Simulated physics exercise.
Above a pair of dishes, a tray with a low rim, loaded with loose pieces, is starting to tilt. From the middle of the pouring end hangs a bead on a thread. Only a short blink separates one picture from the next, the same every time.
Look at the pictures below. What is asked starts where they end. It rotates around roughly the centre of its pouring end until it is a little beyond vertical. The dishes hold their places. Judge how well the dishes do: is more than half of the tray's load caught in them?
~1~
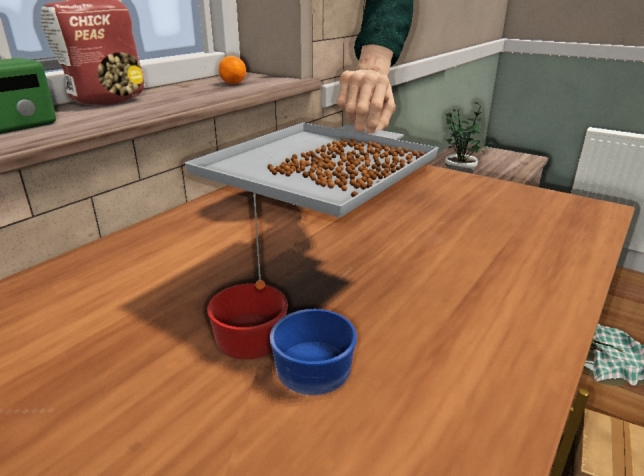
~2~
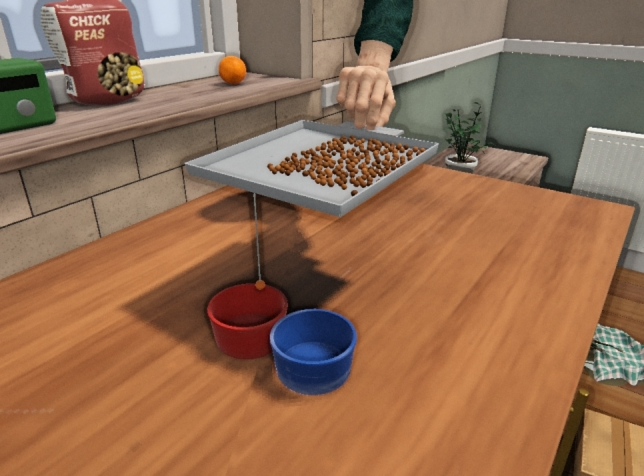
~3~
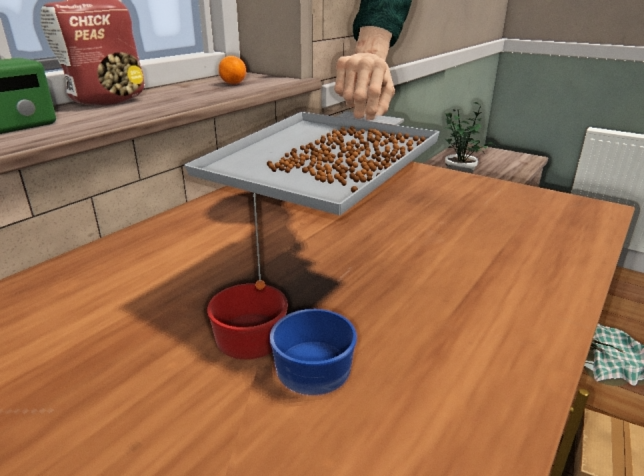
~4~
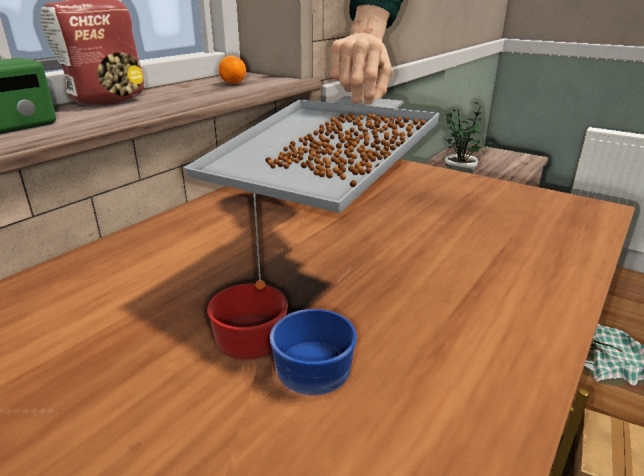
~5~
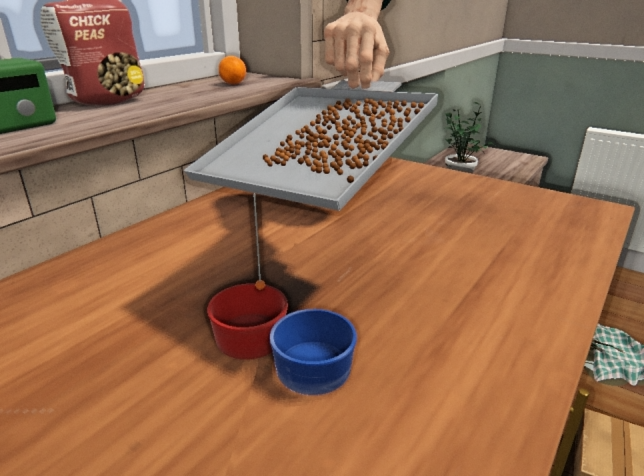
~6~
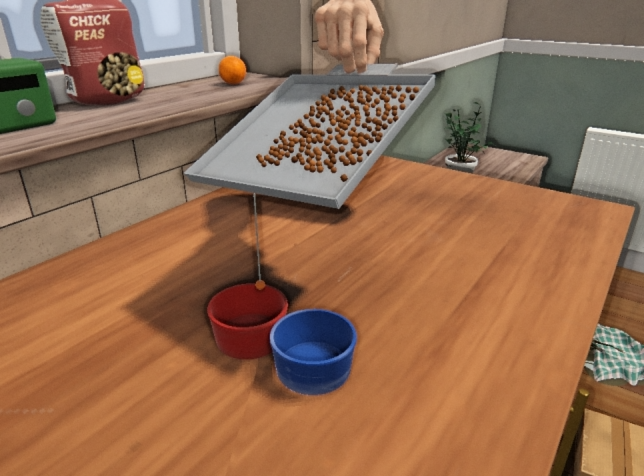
No, less than half is caught.
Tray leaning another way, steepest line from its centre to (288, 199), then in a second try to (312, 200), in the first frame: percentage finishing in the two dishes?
Shares: 90 %, then 70 %.
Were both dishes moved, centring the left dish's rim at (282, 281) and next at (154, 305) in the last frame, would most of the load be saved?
At place one a lesser share; at place two a lesser share.
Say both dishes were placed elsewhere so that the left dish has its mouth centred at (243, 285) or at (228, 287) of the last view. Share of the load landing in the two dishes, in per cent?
30 %, 40 %.
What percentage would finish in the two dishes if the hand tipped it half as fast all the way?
About 40 %.
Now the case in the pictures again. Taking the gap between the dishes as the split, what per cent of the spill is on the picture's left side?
I make it about 90 percent or so.
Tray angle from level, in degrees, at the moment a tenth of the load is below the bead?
The tilt is near 70° by then.
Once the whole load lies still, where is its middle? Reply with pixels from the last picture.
Somewhere around (198, 326) in the last picture.
Just after the last frame, tray tipped steeply; roughly two thirds on the tray; just a few in the left dish; about a tenth outside both; roughly a quarter in the air.
A moment on, tray tipped past a quarter turn; roughly a quarter on the tray; about a tenth in the left dish; roughly a third outside both; roughly a third in the air.
Further on, tray tipped past a quarter turn; roughly a quarter in the left dish; the larger part outside both.
When it is over, tray tipped past a quarter turn; not one in the right dish; roughly a quarter in the left dish; the larger part outside both.
